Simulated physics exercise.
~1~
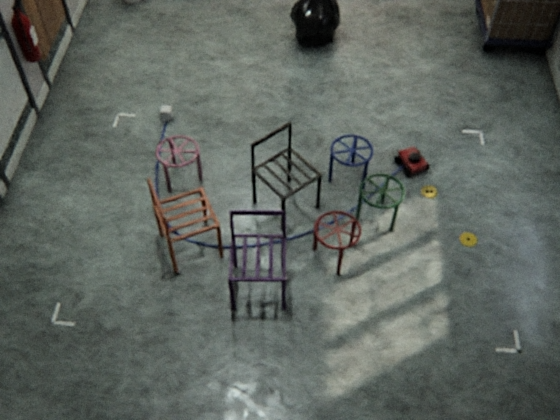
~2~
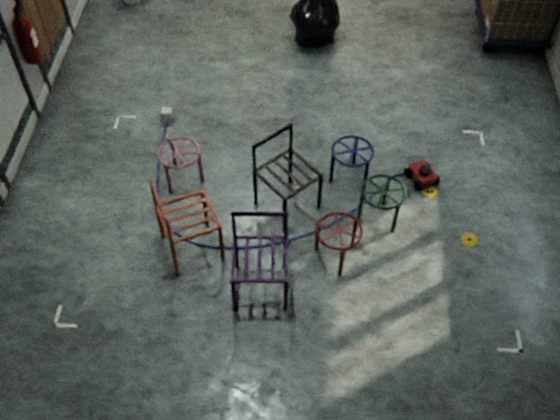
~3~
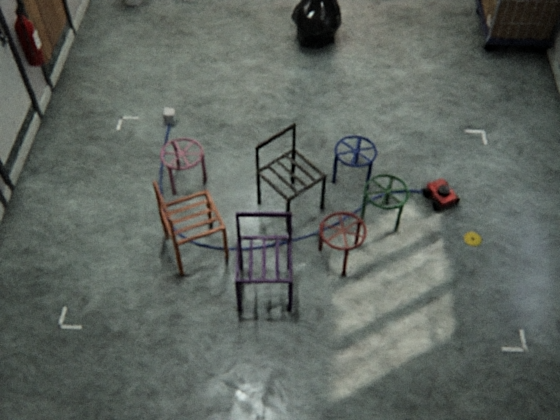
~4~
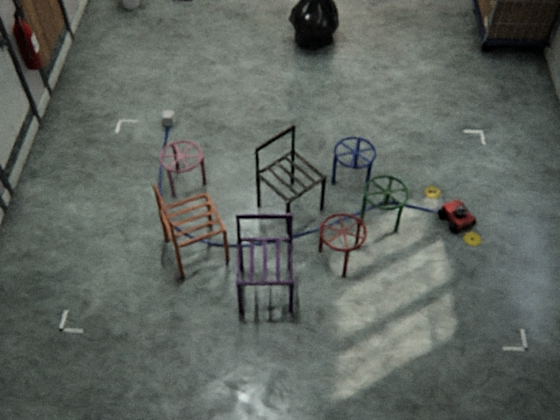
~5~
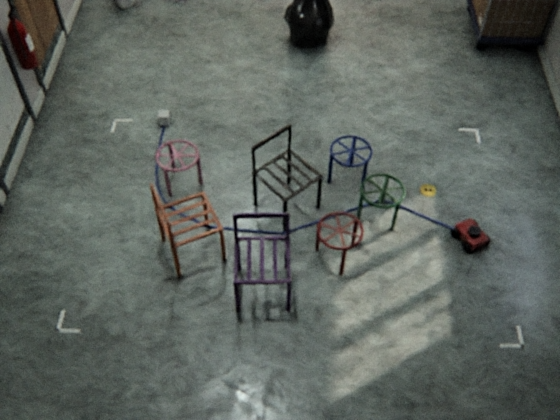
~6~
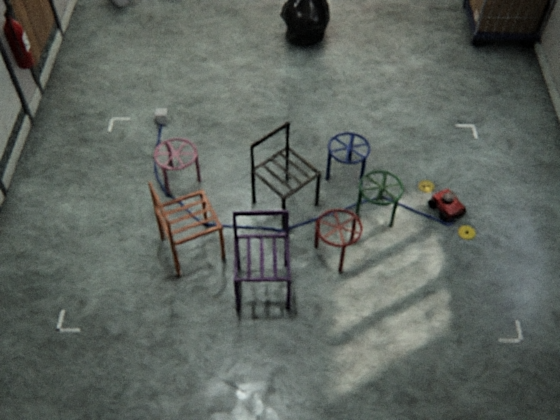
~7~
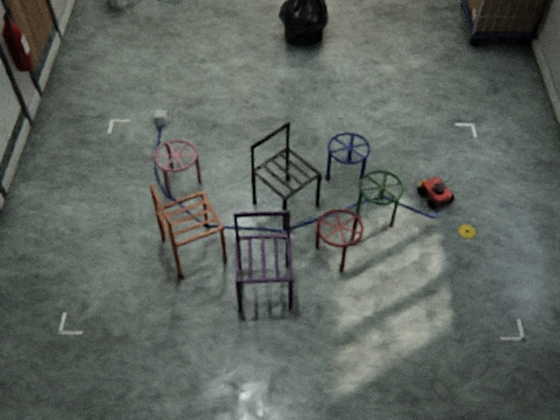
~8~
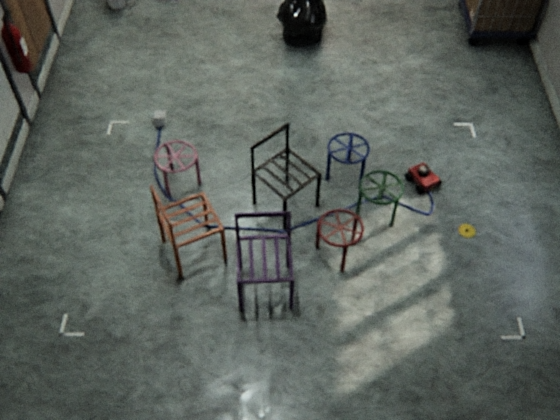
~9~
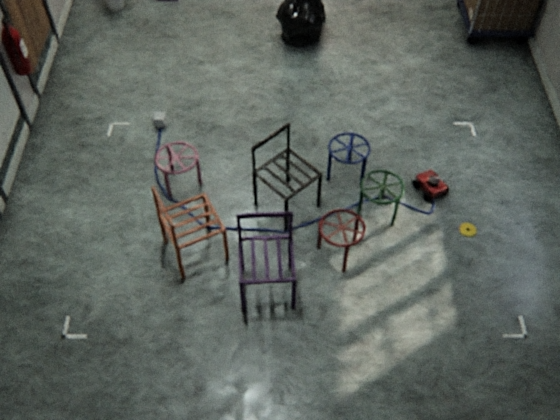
On a hallway floor, a corded red cart rolls right past chairs and stools, then partway back.
